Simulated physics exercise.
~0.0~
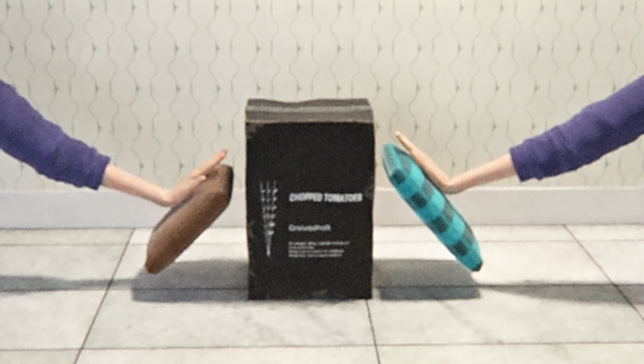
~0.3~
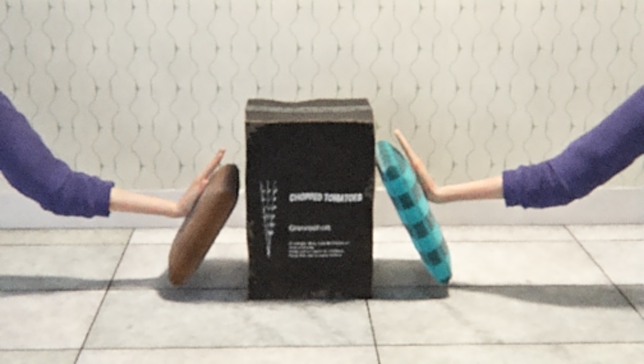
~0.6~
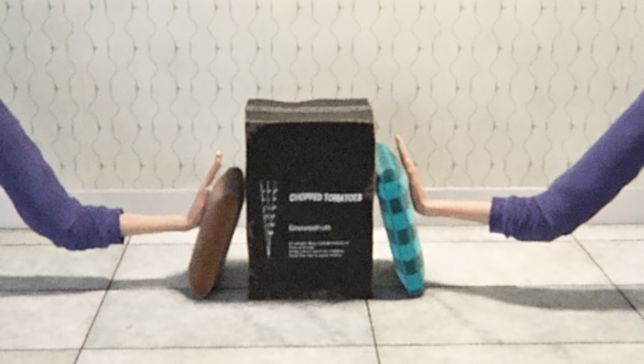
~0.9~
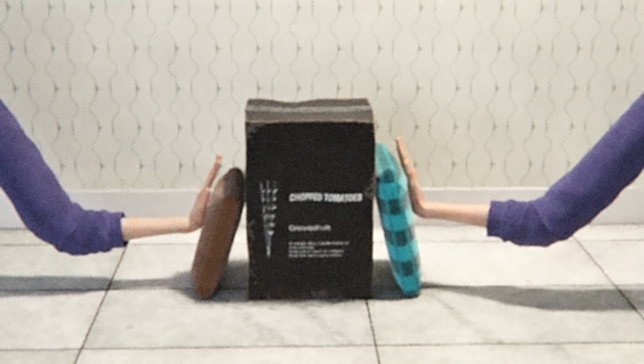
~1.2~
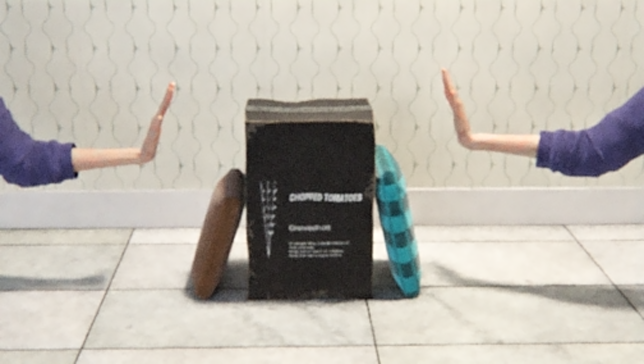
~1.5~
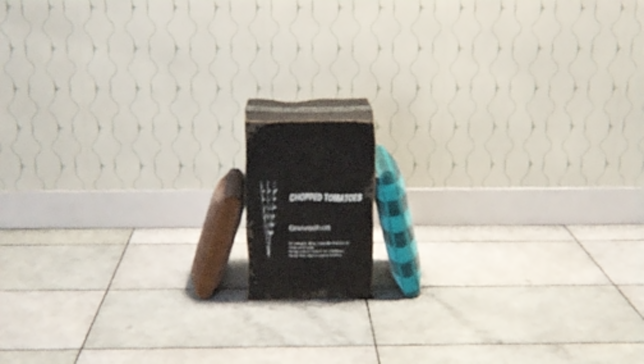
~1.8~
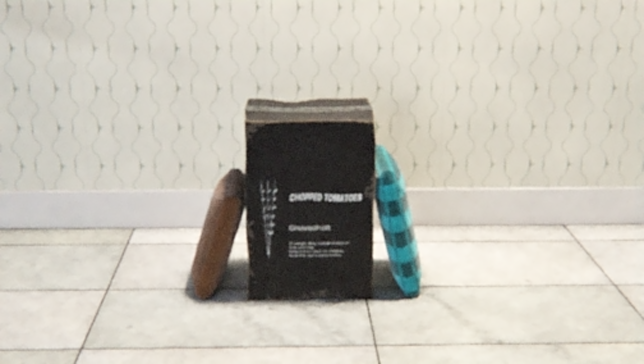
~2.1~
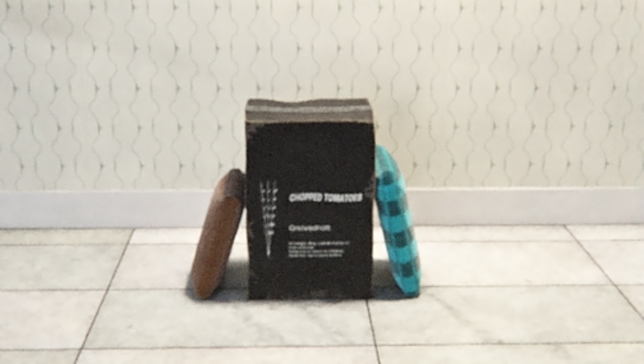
In this clip, two hands press a brown soft bag and a turquoise checked pillow against the left and right sides of a black box, then let go and withdraw. Both objects stay leaning against the box, which remains in place.
